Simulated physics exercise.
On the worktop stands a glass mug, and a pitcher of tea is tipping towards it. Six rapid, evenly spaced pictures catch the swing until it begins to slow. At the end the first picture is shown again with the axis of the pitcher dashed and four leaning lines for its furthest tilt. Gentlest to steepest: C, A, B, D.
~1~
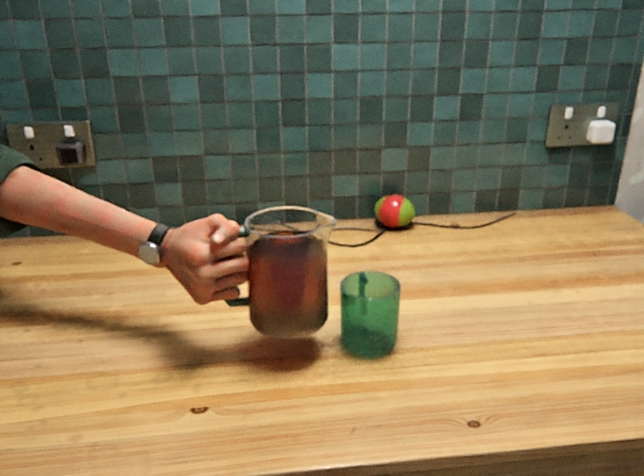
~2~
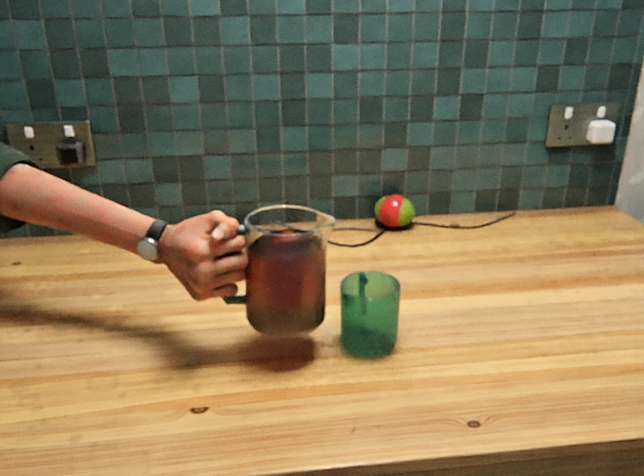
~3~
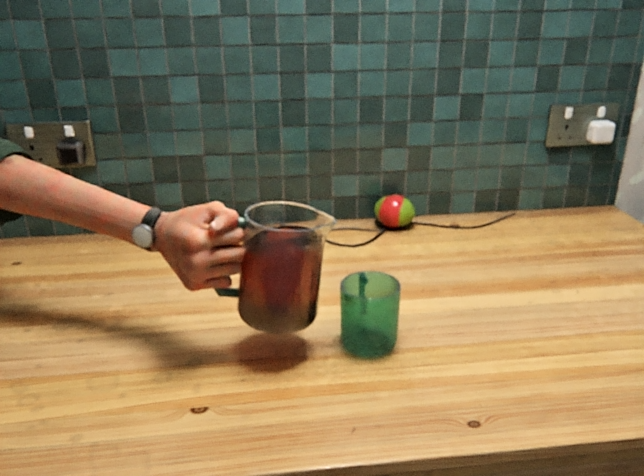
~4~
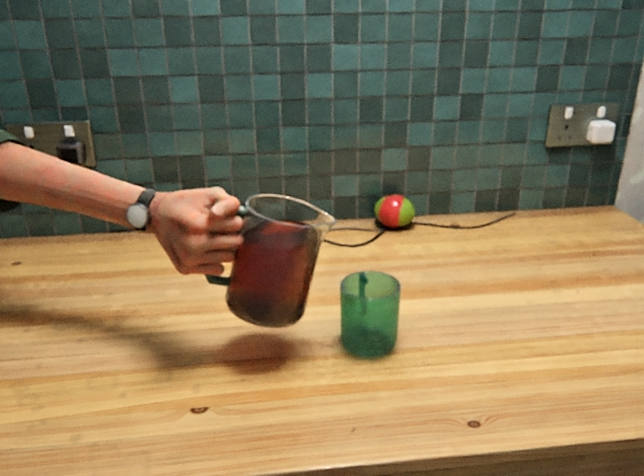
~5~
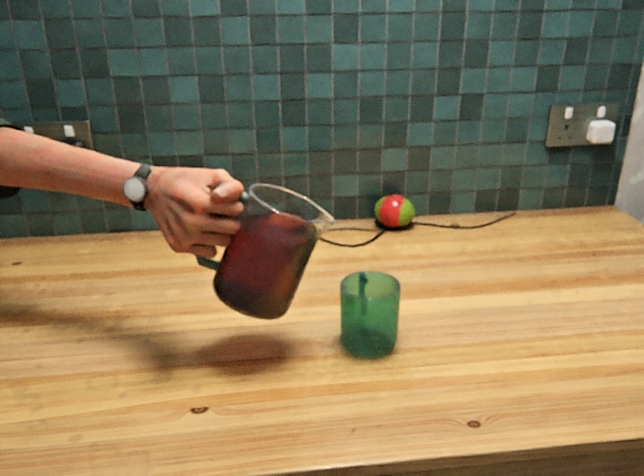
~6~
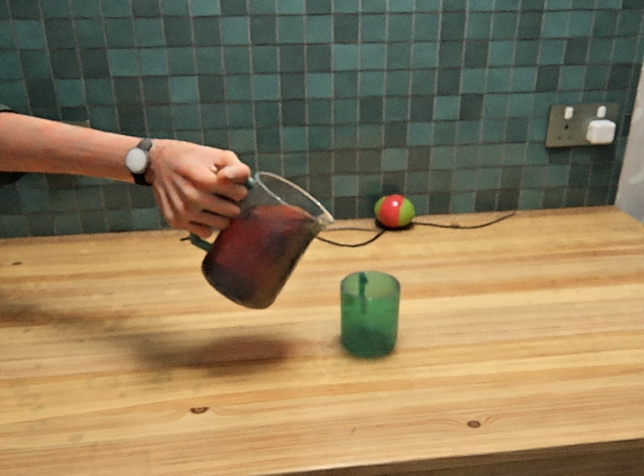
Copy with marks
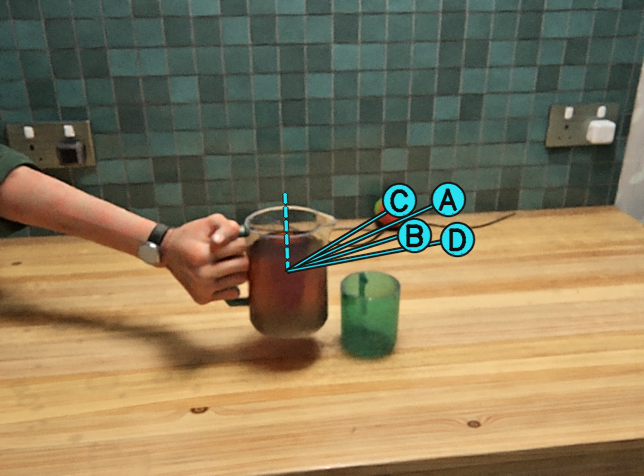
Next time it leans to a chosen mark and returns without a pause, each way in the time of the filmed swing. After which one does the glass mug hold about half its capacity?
Go for C.
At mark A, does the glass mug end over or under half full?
Over half.
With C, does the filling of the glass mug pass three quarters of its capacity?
No, less.
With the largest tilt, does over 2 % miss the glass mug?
Yes.
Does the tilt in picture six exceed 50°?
No, it does not.
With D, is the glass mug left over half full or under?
Over.
In cyan, A at (432, 206); B at (396, 236); C at (386, 211); D at (440, 242).
If A is chosen, the glass mug ends with about 71 % of what it can hold; 5 % of the tea is spilt.
If B is chosen, the glass mug ends with about 76 % of what it can hold; 17 % of the tea is spilt.
If C is chosen, the glass mug ends with about 52 % of what it can hold.
If D is chosen, the glass mug ends with about 71 % of what it can hold; 33 % of the tea is spilt.
